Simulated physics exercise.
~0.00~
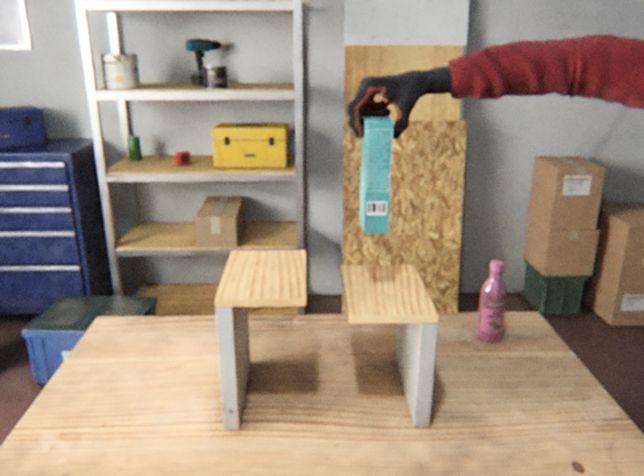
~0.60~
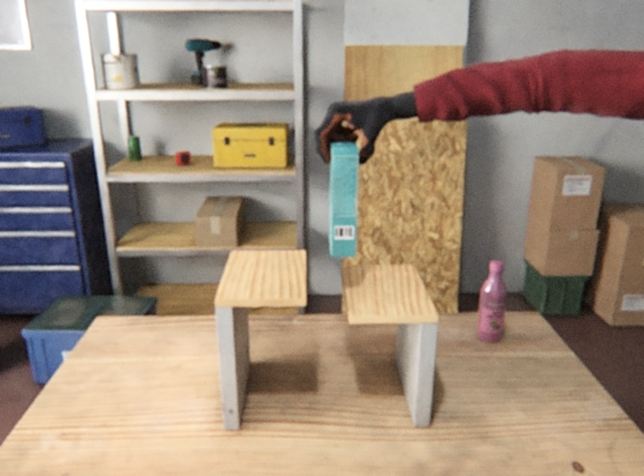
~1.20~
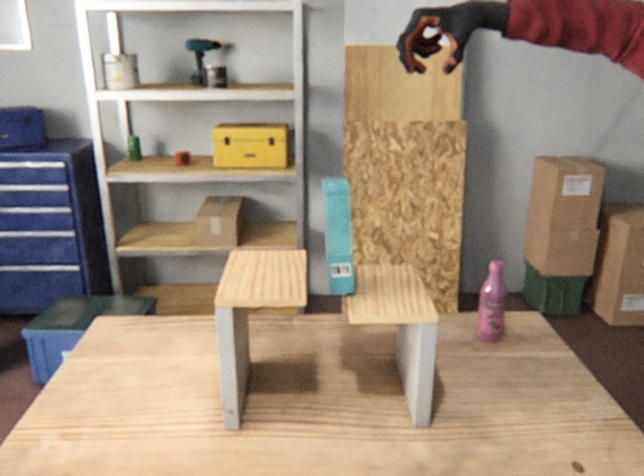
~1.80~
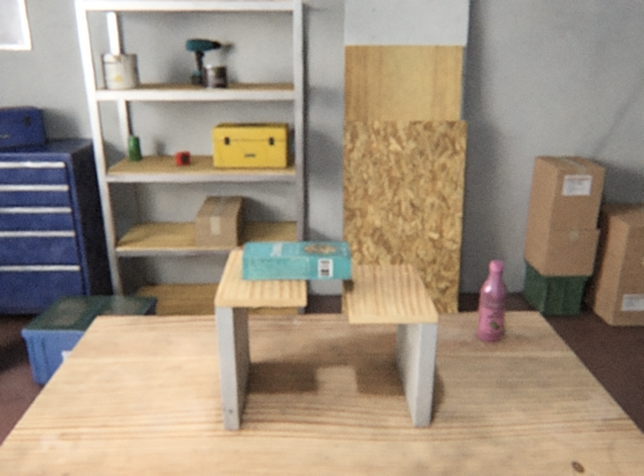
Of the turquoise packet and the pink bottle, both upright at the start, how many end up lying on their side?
One does. The turquoise packet ends on its side on top of the stands, while the pink bottle stays standing.
